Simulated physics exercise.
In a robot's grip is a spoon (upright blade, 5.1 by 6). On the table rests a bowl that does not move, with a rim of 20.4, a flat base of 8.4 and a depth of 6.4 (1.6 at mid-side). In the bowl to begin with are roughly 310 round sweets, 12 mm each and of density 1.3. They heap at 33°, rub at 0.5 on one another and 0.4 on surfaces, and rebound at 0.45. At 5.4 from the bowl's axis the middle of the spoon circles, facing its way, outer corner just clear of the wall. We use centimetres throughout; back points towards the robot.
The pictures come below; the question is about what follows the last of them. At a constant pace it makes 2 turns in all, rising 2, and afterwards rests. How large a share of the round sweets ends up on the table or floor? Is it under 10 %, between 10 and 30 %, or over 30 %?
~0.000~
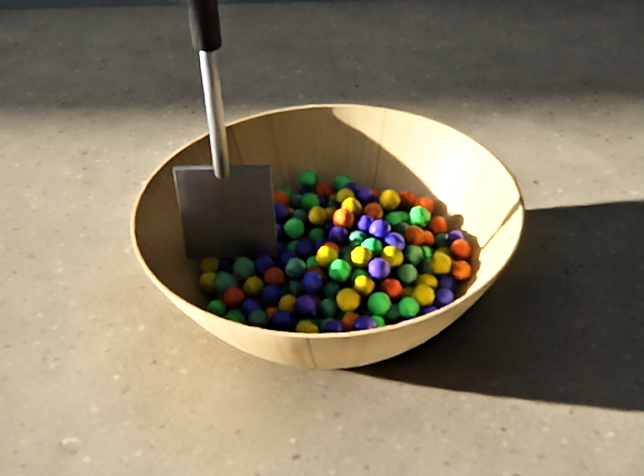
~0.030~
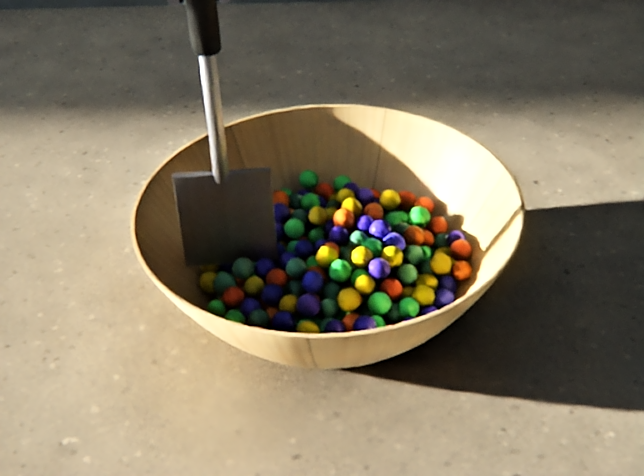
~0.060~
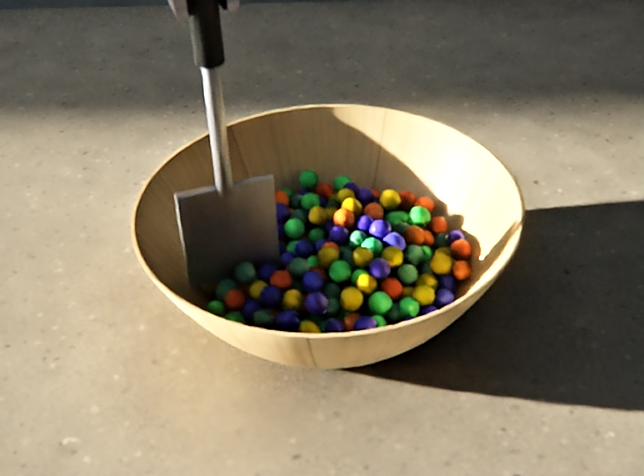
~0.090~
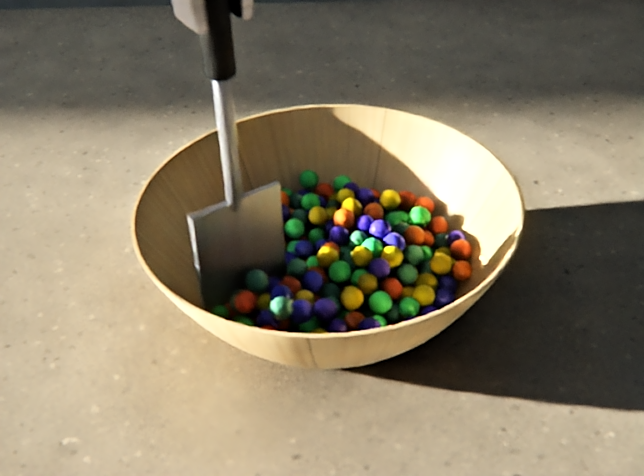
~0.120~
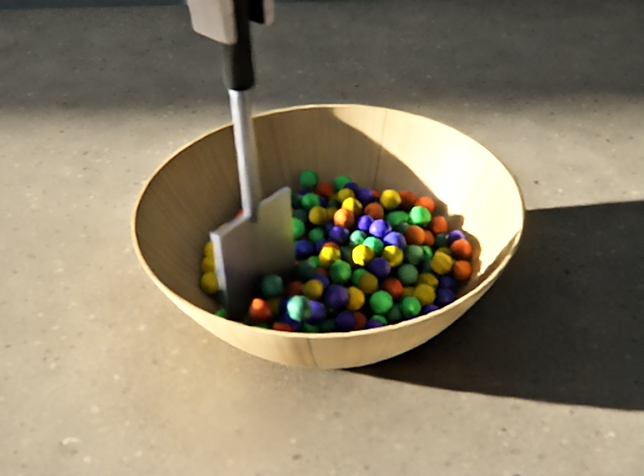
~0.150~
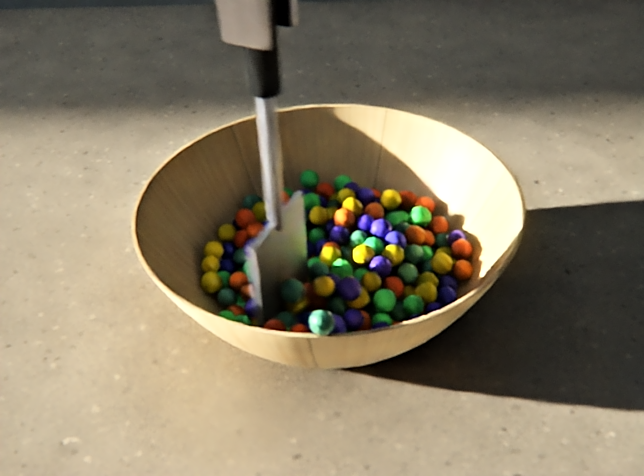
Under 10 %.
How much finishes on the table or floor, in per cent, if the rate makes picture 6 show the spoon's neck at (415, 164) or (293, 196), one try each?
Near 20 in a hundred for the first and near 5 in a hundred for the second.
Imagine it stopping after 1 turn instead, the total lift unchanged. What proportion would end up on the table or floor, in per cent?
0 %.
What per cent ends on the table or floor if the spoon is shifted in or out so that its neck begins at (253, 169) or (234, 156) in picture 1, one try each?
Close to 0 per cent for the first and close to 5 per cent for the second.
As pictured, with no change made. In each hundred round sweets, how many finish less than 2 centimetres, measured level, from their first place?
Something close to 50 percent, I'd say.
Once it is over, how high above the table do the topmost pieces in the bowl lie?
I'd guess close to 5.0 centimetres.
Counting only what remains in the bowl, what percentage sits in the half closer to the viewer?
Close to 50 in a hundred.
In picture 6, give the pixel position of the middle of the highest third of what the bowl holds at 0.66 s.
About pixel (256, 219).
After 0.66 s, 323° round, highest piece 8 above the table; 301 in the bowl, 4 on the table or floor, 1 in flight or on the tool.
After 1.17 s, 221° round, highest piece 5 above the table; 297 in the bowl, 9 on the table or floor.
After 1.63 s, 0° round, highest piece 5 above the table; 297 in the bowl, 9 on the table or floor.
After 2.33 s, 0° round, highest piece 5 above the table; 297 in the bowl, 9 on the table or floor.
At rest, 297 in the bowl, 9 on the table or floor. That is 3 % on the table or floor.
